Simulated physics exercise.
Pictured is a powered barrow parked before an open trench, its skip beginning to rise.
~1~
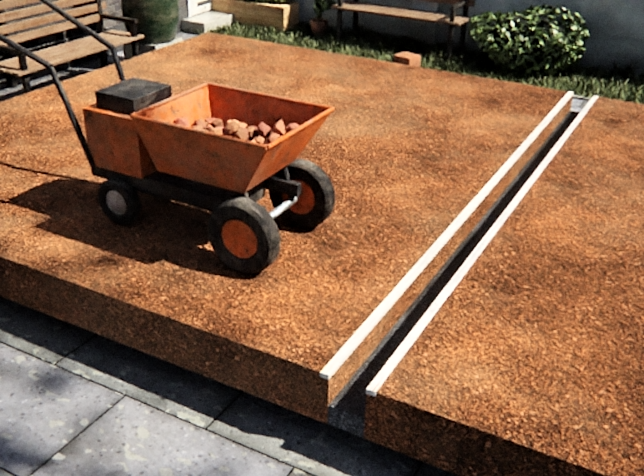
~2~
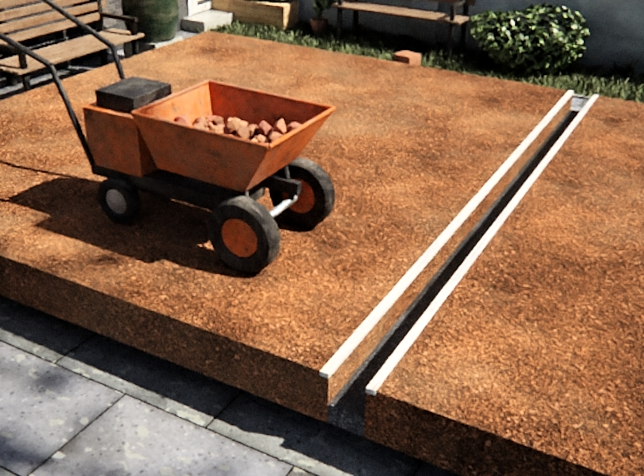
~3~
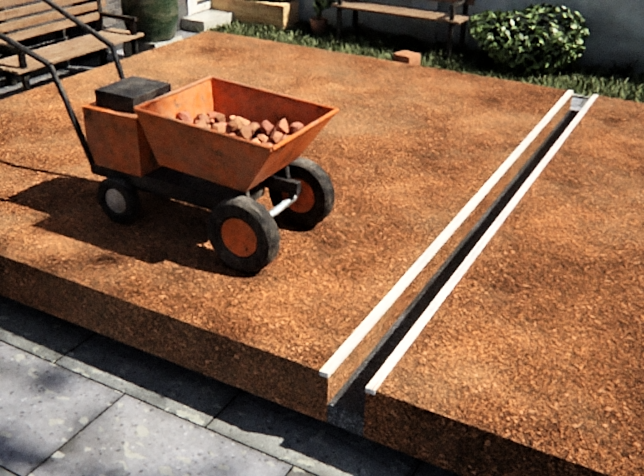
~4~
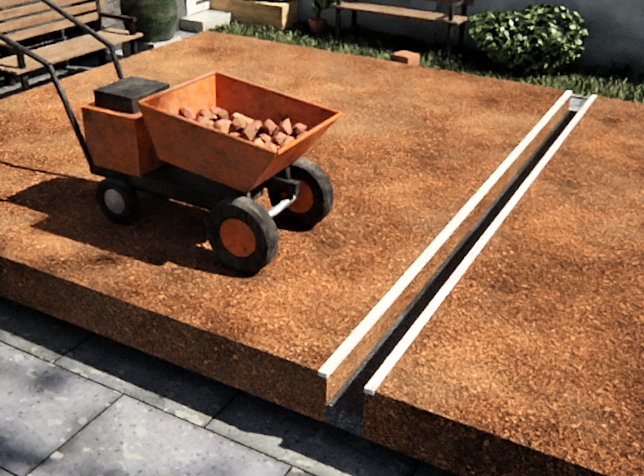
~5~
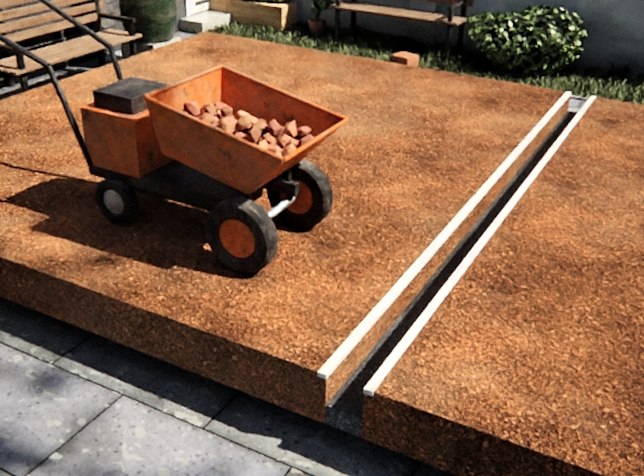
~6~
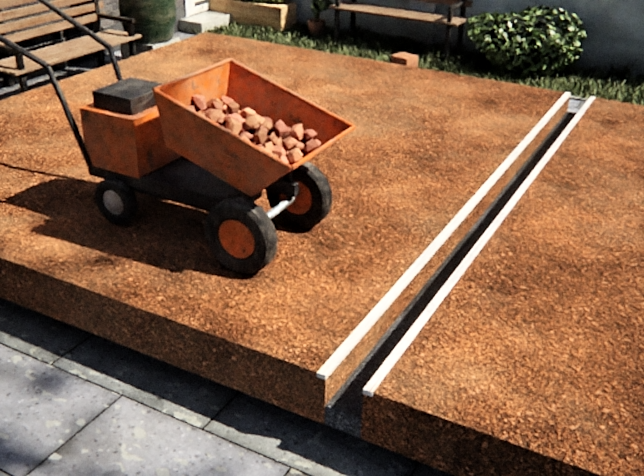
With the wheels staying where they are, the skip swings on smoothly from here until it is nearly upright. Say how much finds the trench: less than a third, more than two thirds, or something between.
Most likely a third to two thirds lands in the trench.
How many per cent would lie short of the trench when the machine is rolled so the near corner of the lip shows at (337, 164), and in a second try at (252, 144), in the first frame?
Near 0 % and 50 %.
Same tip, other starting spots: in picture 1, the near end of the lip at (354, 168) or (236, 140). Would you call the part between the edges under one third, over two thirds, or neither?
At the first place under a third, at the second less than a third.
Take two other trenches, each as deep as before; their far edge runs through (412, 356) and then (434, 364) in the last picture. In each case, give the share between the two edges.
50 %, 50 %.
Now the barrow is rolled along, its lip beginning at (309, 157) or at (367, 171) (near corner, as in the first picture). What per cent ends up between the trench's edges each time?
The shares come out close to 70 and 0 per cent, in that order.
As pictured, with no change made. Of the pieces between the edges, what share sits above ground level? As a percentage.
Roughly 10 in a hundred.
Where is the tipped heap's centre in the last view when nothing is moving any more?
I'd say the middle ends up at about (411, 287).
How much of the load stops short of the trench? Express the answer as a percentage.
Near 35 in every hundred.
Shortly afterwards, skip tipped steeply; the whole lot in the skip.
Next, skip tipped right over; all but a few in the skip; a little short of the trench.
Some moments later, skip tipped right over; near a quarter in the skip; near a third short of the trench; near a third in or heaped over the trench; only a few beyond it.
In the end, skip tipped right over; near a quarter in the skip; near a third short of the trench; near half in or heaped over the trench; only a few beyond it.
